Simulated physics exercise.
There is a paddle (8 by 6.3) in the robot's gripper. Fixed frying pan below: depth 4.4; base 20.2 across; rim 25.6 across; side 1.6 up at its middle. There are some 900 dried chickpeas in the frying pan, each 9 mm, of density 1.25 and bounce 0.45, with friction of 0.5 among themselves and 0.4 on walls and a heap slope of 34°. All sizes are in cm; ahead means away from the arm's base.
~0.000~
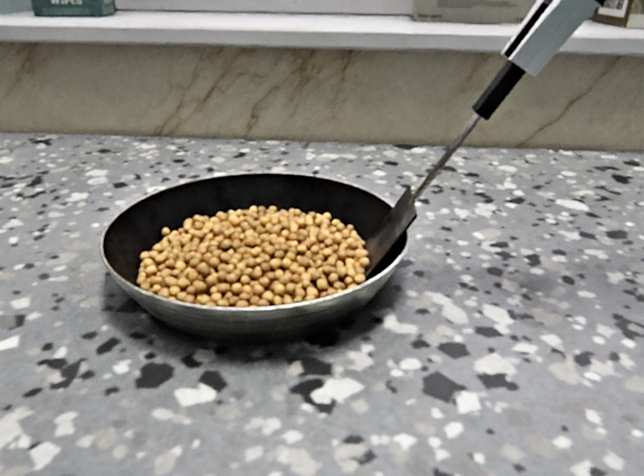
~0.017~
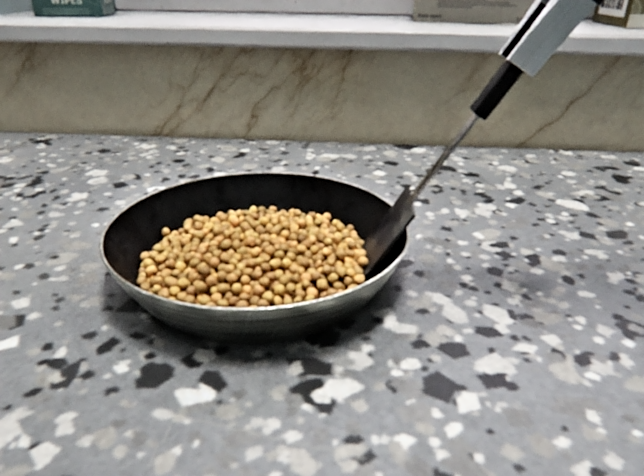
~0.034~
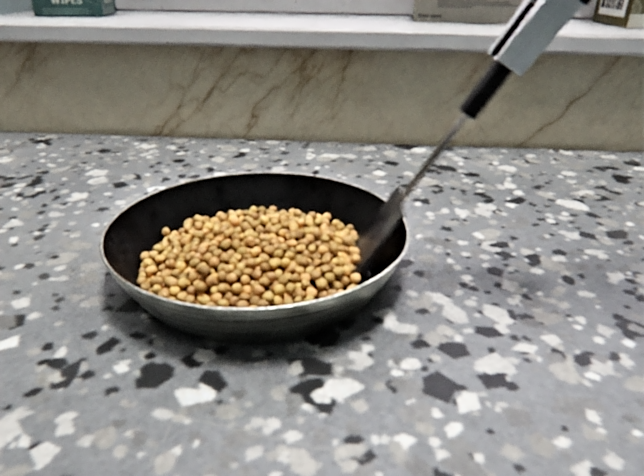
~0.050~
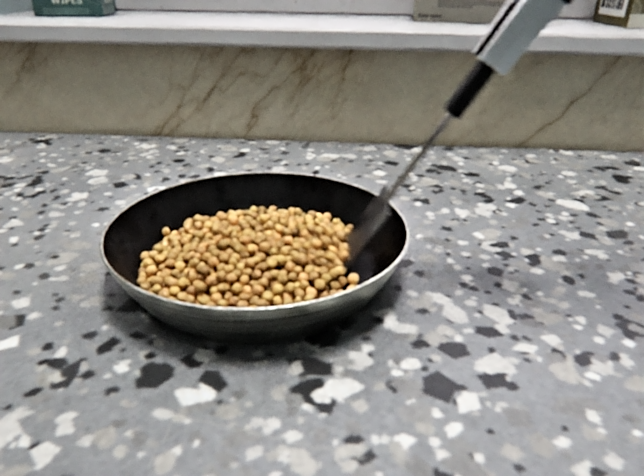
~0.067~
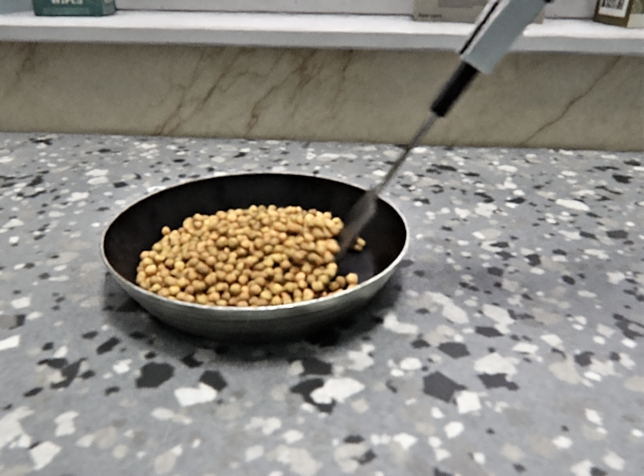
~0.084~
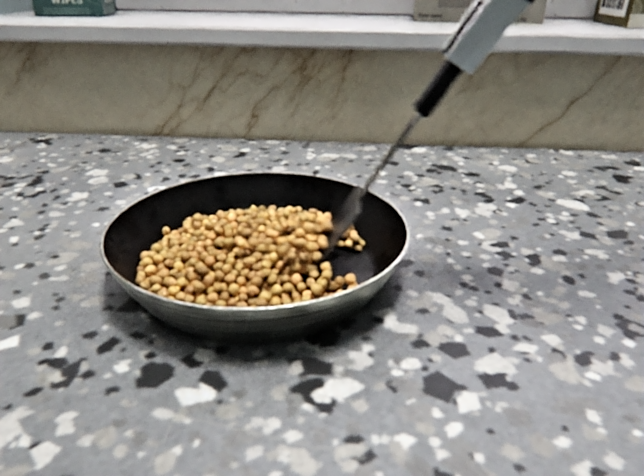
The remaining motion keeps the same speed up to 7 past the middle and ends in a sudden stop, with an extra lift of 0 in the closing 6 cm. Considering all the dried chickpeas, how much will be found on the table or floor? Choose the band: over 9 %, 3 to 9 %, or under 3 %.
Under 3 %.
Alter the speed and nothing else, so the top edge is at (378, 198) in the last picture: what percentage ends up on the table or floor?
Estimate: Close to 0 %.
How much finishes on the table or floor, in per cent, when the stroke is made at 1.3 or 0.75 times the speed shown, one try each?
Estimates in order: 5 per cent, 0 per cent.
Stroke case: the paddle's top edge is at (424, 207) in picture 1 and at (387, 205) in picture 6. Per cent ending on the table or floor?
I'd put it at roughly 0 per cent.
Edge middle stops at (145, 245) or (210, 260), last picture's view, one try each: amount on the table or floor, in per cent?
Estimates, in order: 20 % and 0 %.
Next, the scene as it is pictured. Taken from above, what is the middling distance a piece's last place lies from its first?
Somewhere near 3 centimetres, I reckon.
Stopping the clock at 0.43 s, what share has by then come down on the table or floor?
That would be near 0 per cent, give or take.
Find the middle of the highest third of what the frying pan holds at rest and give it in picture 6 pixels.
It is centred near (165, 239).
By 0.14 s, sloping 59°, highest piece 5 above the table; 900 in the frying pan.
By 0.20 s, sloping 59°, highest piece 5 above the table; 900 in the frying pan.
By 0.43 s, sloping 59°, highest piece 5 above the table; 896 in the frying pan, 4 on the table or floor.
By 1.48 s, sloping 59°, highest piece 5 above the table; 896 in the frying pan, 4 on the table or floor.
Final count, 896 in the frying pan, 4 on the table or floor. That is 0 % on the table or floor.
